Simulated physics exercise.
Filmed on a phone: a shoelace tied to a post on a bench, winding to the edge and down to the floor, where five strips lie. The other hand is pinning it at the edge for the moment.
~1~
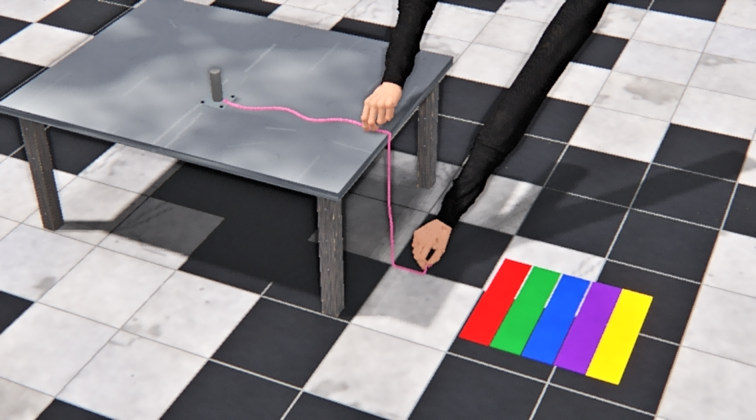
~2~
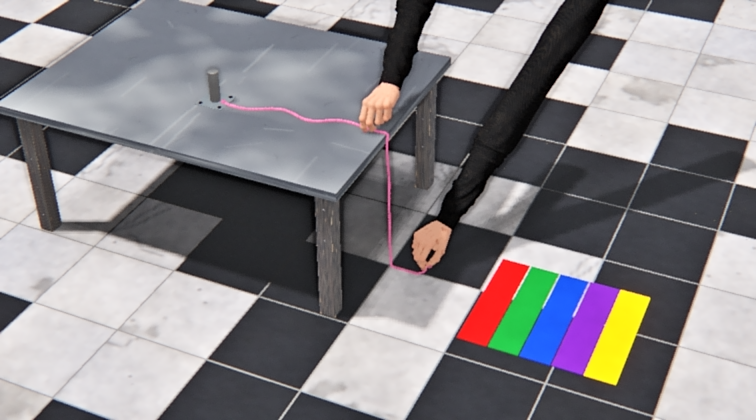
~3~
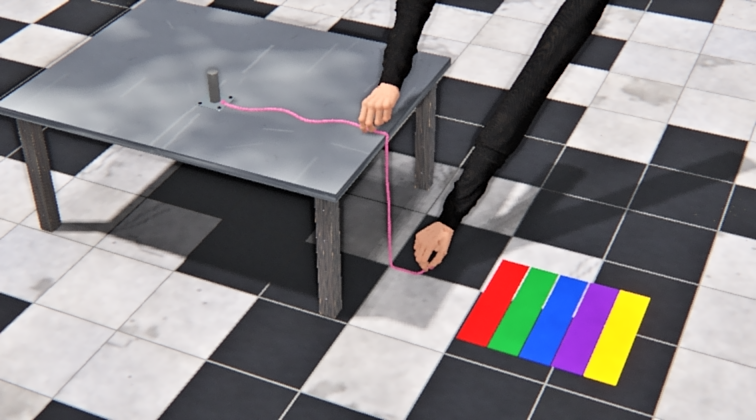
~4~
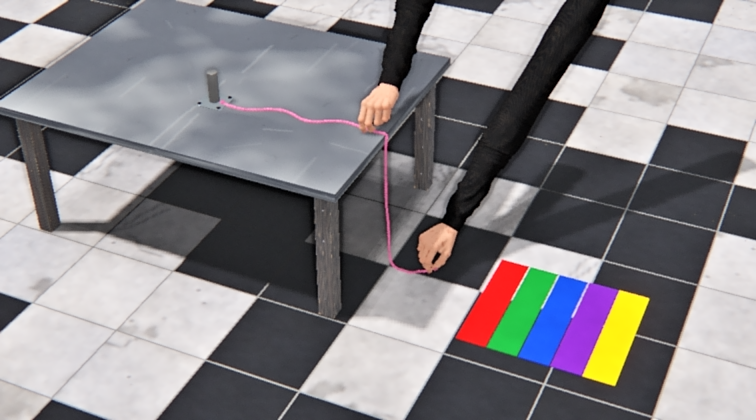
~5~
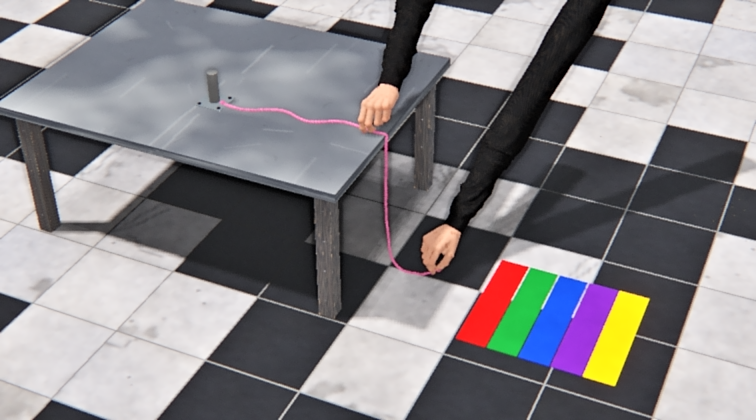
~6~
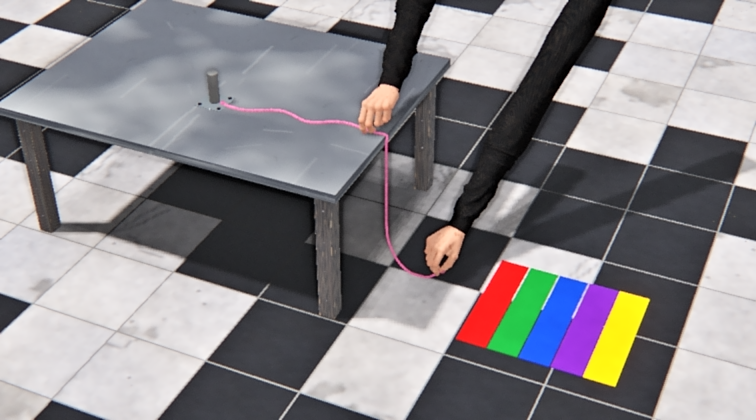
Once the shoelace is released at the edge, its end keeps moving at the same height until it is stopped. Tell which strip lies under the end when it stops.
The green strip.
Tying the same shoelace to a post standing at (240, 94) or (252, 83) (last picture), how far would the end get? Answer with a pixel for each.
Approx. (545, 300); approx. (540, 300).
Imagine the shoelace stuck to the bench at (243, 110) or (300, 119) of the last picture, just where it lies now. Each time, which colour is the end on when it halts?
You'd see green the first time and green the second.
Soon after, end near (475, 282); short of the strips.
Then, end near (508, 291); over red.
At full stretch, end near (527, 296); over green. The end stops over the green strip.
